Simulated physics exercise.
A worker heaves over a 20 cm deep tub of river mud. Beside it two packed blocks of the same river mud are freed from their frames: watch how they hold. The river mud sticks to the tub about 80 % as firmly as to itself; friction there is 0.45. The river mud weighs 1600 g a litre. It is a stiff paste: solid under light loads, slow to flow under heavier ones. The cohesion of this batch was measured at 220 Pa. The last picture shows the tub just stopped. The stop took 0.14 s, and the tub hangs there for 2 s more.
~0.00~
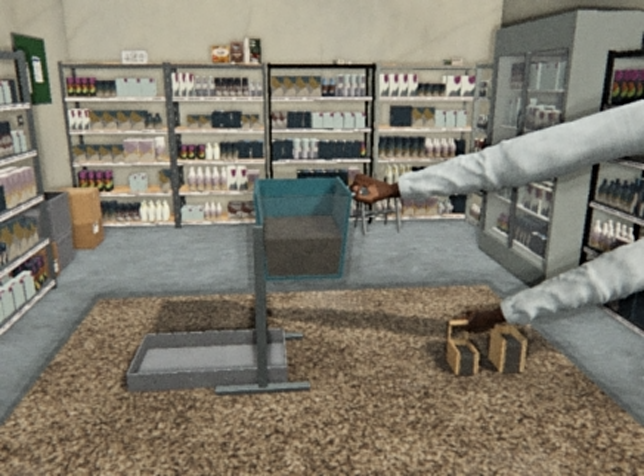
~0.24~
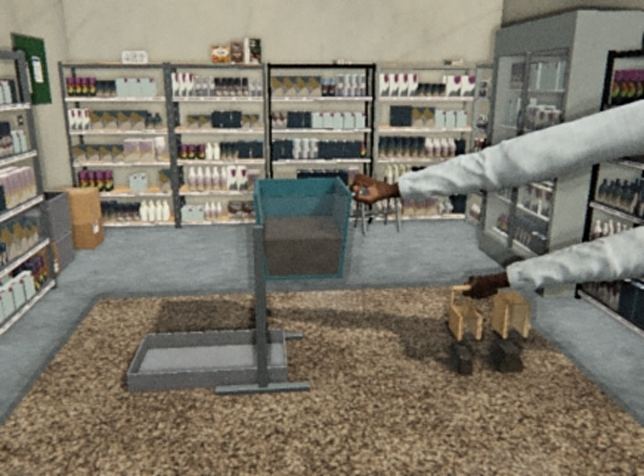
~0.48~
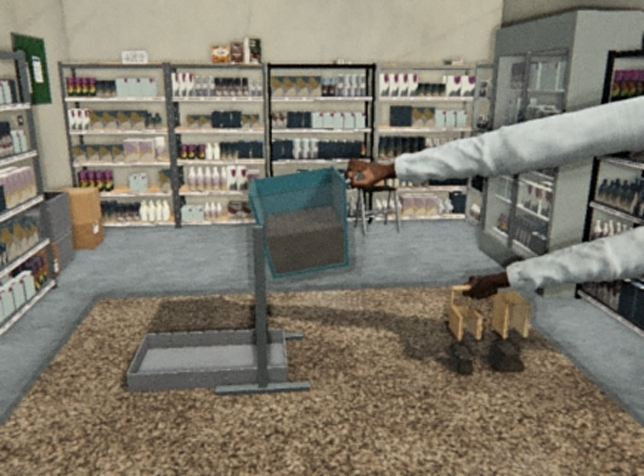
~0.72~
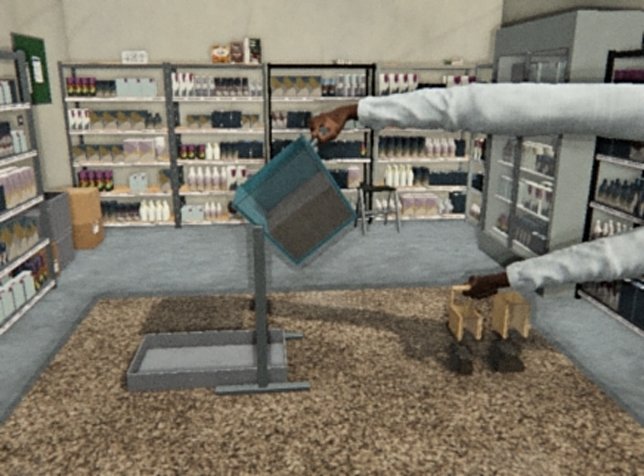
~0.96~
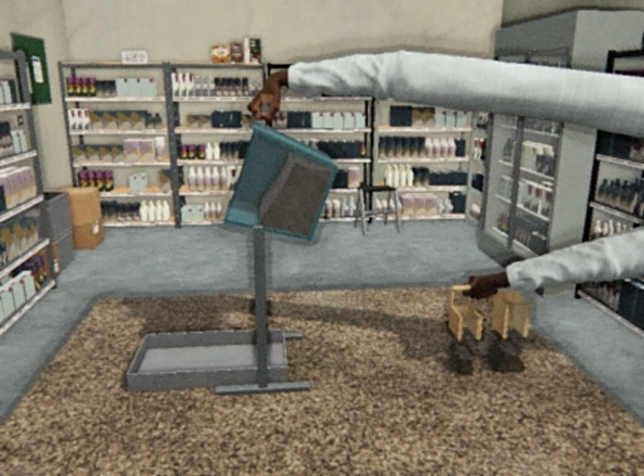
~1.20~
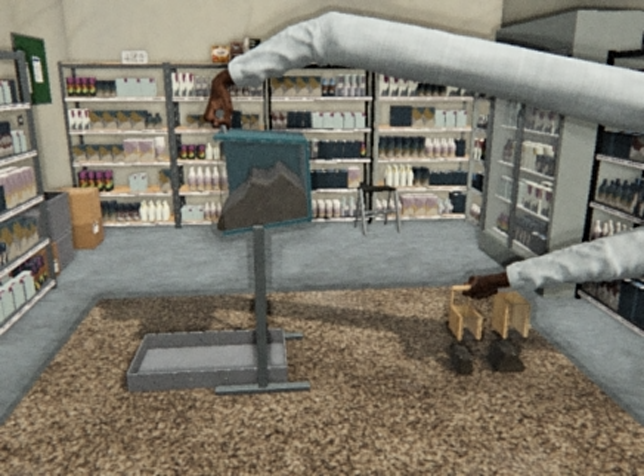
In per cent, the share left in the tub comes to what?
About 49 %.
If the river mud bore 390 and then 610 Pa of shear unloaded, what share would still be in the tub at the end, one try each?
In turn about 65 %, 100 %.
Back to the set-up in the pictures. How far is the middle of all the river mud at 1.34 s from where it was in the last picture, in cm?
Some 5 cm.
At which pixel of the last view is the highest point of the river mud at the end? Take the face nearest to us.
Around (285, 203).
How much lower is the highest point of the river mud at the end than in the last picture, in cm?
Roughly 7 cm.
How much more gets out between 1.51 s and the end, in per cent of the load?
Some 6 per cent.
By 1.34 s, the tub is at 93 degrees and holds 78 %.
By 1.51 s, the tub is at 93 degrees and holds 55 %.
By 1.68 s, the tub is at 93 degrees and holds 50 %.
By 1.85 s, the tub is at 93 degrees and holds 49 %.
By 3.20 s, at the end, the tub is at 93 degrees and holds 49 %.
